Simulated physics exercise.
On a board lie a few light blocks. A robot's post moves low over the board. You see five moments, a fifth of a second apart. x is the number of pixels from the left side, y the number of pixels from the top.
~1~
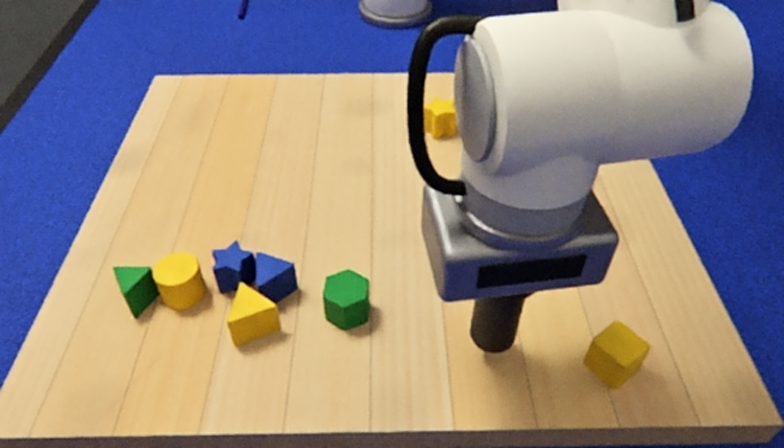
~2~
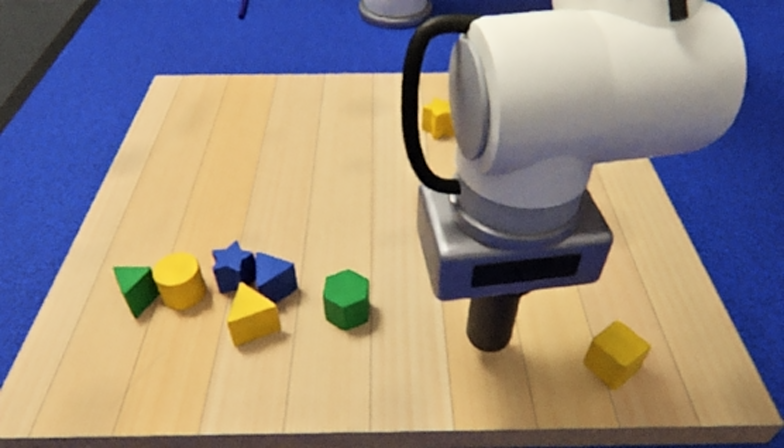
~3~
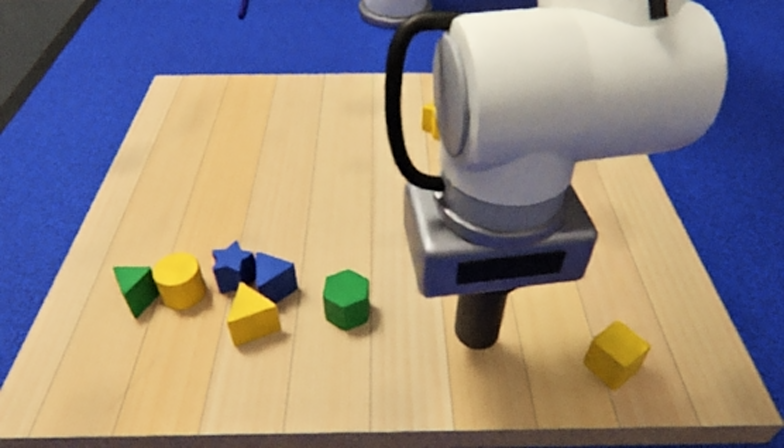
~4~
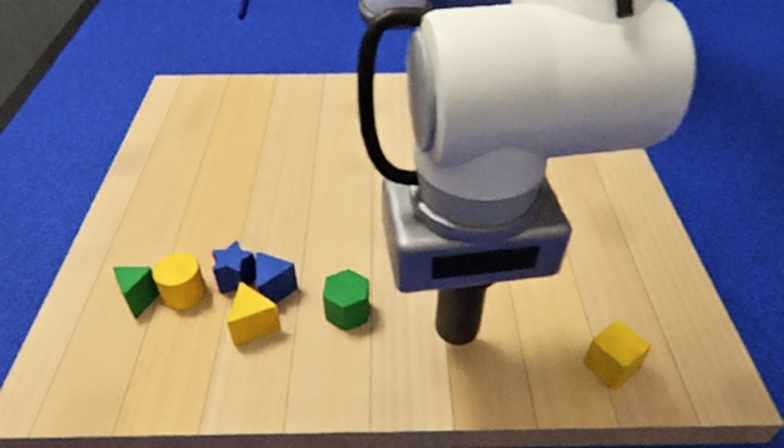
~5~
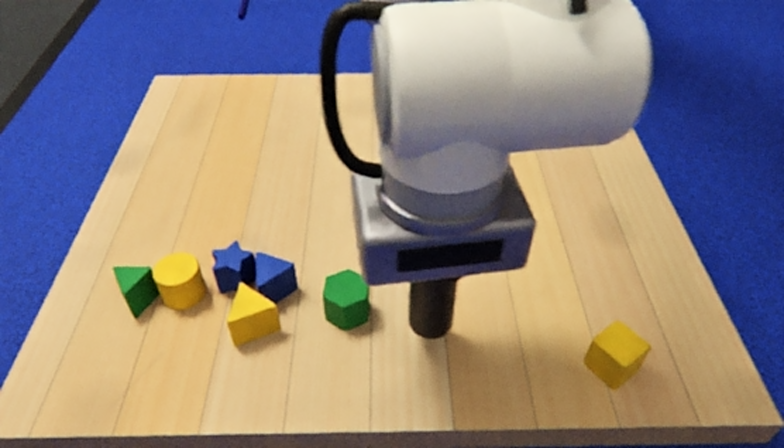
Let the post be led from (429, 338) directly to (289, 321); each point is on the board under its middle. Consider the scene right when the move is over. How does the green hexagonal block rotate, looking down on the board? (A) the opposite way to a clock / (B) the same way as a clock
My pick is B.
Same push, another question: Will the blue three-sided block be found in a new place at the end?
I expect so.
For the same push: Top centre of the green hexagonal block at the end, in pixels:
My estimate: (302, 264).
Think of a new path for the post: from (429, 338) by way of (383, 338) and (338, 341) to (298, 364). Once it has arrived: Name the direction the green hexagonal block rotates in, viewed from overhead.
Its spin: Clockwise.
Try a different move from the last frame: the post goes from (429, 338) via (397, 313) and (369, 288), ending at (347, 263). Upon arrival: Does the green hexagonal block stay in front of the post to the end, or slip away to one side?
The green hexagonal block is left behind or beside.
What follows on the original path. One third of the way, post at (381, 317); nothing pushed yet.
Two thirds of the way, post at (333, 312); green hexagonal block at (314, 272), turned 50° clockwise.
At the end, post at (286, 306); blue star-shaped block unmoved; yellow three-sided block at (236, 302); blue three-sided block at (268, 255), turned 20° anticlockwise; green hexagonal block at (302, 264), turned 95° clockwise.
